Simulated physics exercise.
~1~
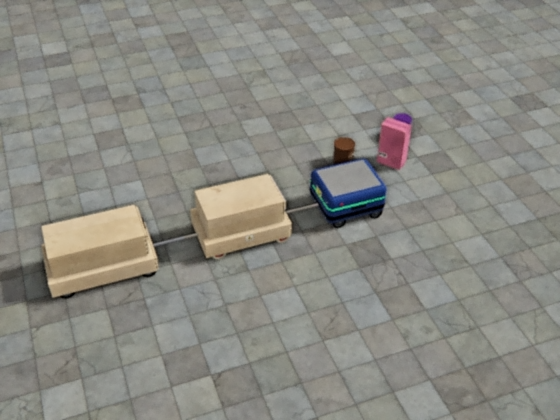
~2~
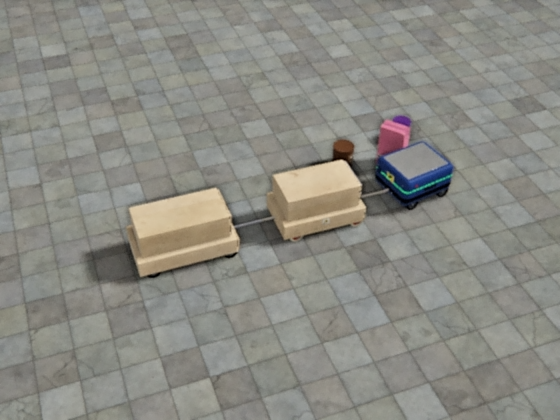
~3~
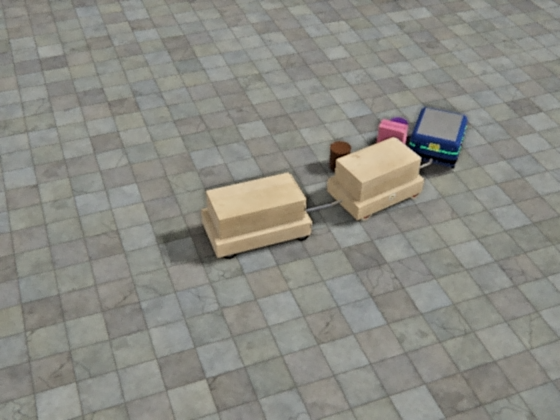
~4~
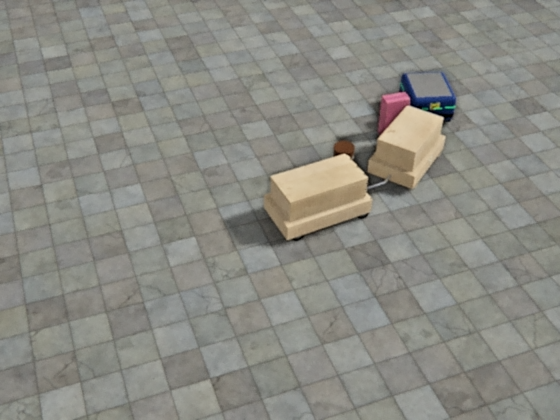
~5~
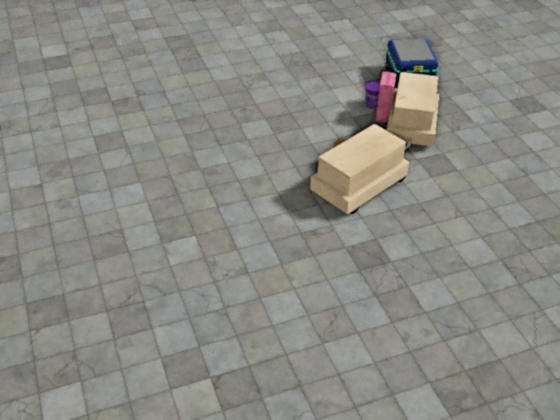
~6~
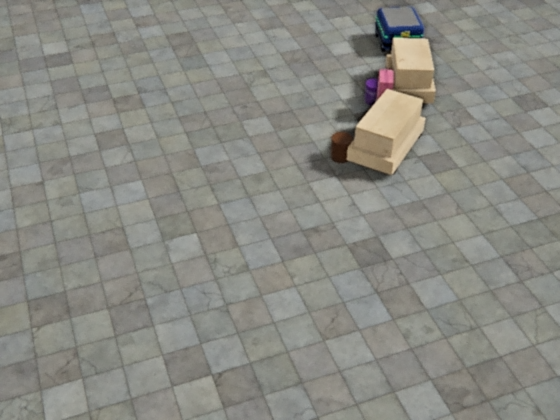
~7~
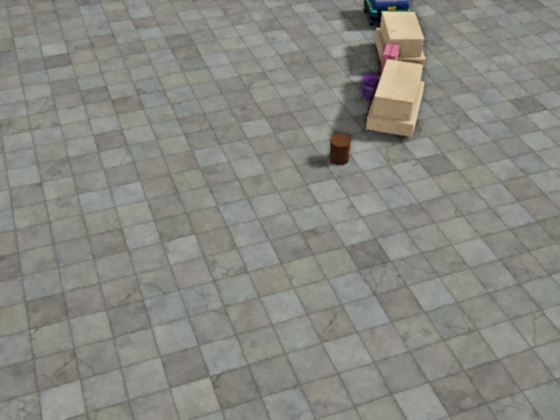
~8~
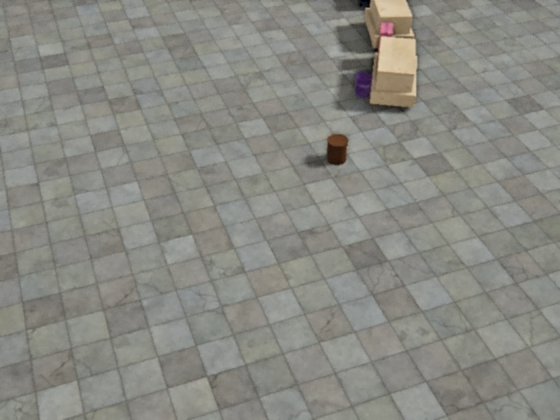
On a grey tiled floor, a small blue tug pulls two tan carts rightward, then curves up and away past a pink box, a purple pail and a brown pail. The carts shove the box and purple pail upward, leaving the brown pail standing alone as the train reaches the top edge.
